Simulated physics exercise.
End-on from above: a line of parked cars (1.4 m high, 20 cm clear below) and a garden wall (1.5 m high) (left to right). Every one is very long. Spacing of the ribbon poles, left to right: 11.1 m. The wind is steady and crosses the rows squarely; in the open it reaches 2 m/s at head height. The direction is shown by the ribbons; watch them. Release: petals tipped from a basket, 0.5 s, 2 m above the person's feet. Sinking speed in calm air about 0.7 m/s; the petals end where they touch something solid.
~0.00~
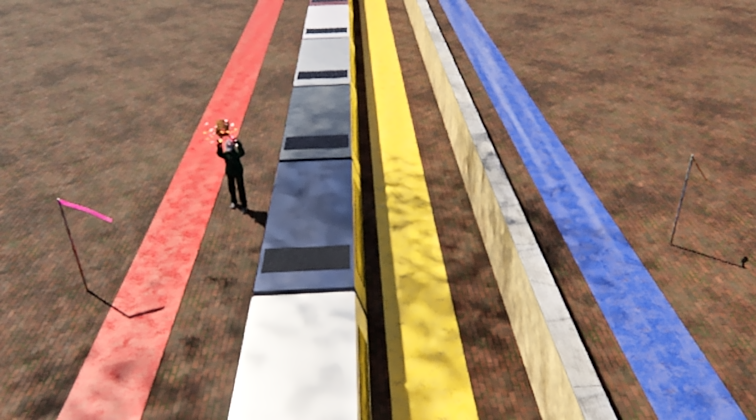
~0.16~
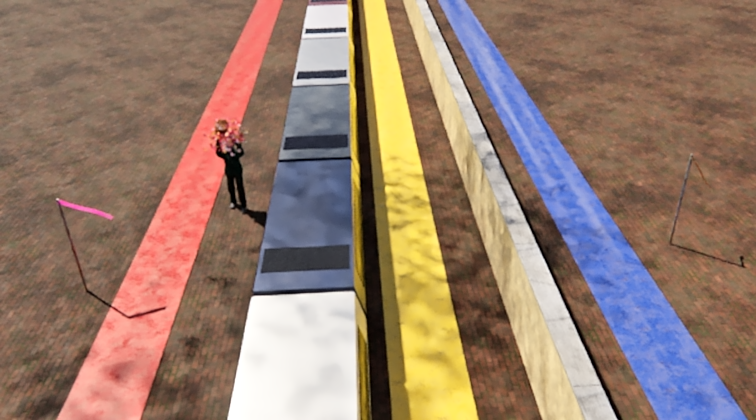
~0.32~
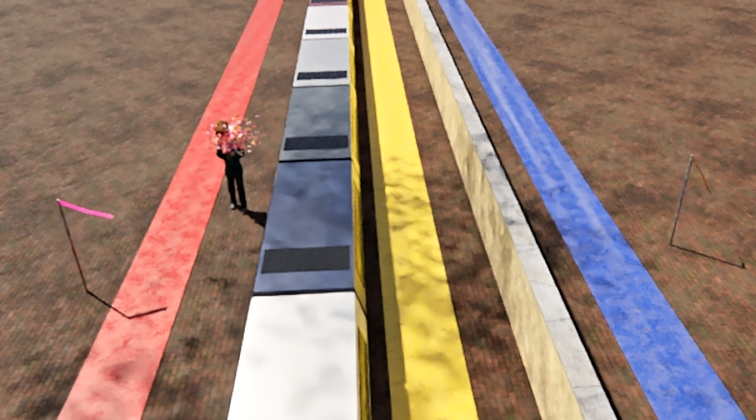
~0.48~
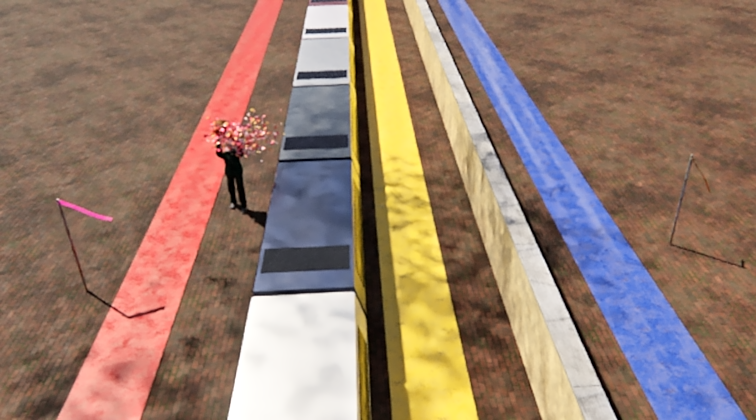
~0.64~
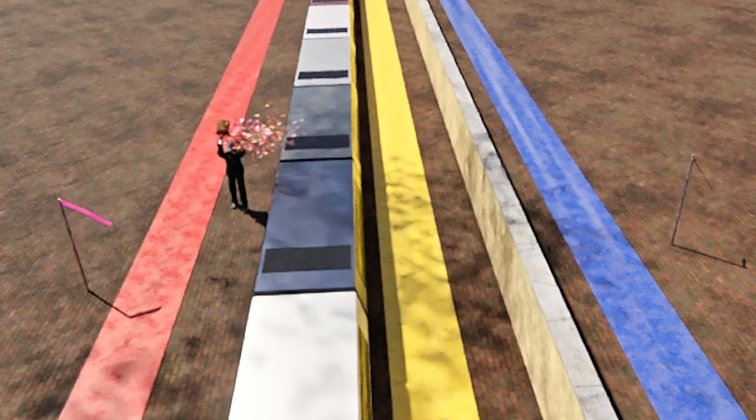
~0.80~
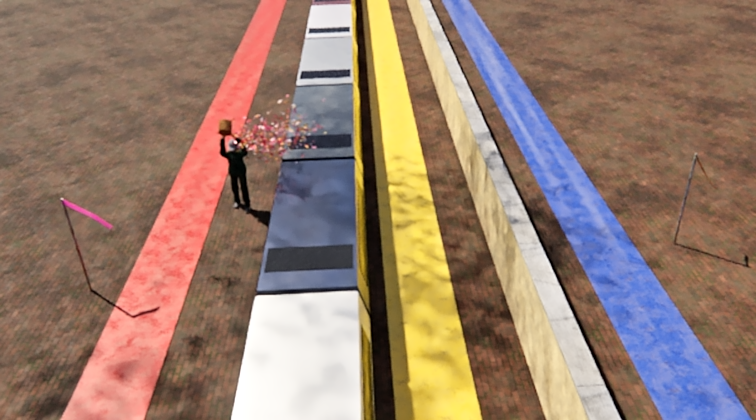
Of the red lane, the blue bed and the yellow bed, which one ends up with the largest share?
The yellow one.
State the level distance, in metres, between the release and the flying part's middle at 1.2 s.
About 1.5 m.
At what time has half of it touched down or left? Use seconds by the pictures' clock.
Estimated time: Close to 3.0 s.
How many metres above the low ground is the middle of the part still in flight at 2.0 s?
Middle height: Approx. 1.8 m.
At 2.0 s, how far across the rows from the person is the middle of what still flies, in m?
3.0 metres.
After 1.2 s, 0 % lies on the blue bed, 0 % on the yellow bed and 0 % on the red lane; 5 % has touched down or left; the middle of what still flies is 1.9 m above the low ground, near (308, 137).
After 2.0 s, 0 % lies on the blue bed, 0 % on the yellow bed and 0 % on the red lane; 40 % has touched down or left; the middle of what still flies is 1.8 m above the low ground, near (381, 139).
After 3.5 s, 0 % lies on the blue bed, 0 % on the yellow bed and 0 % on the red lane; 53 % has touched down or left; the middle of what still flies is 1.0 m above the low ground, near (429, 171).
After 8.0 s, 2 % lies on the blue bed, 20 % on the yellow bed and 0 % on the red lane; 96 % has touched down or left.
After 45.0 s, 2 % lies on the blue bed, 20 % on the yellow bed and 0 % on the red lane; 100 % has touched down or left.
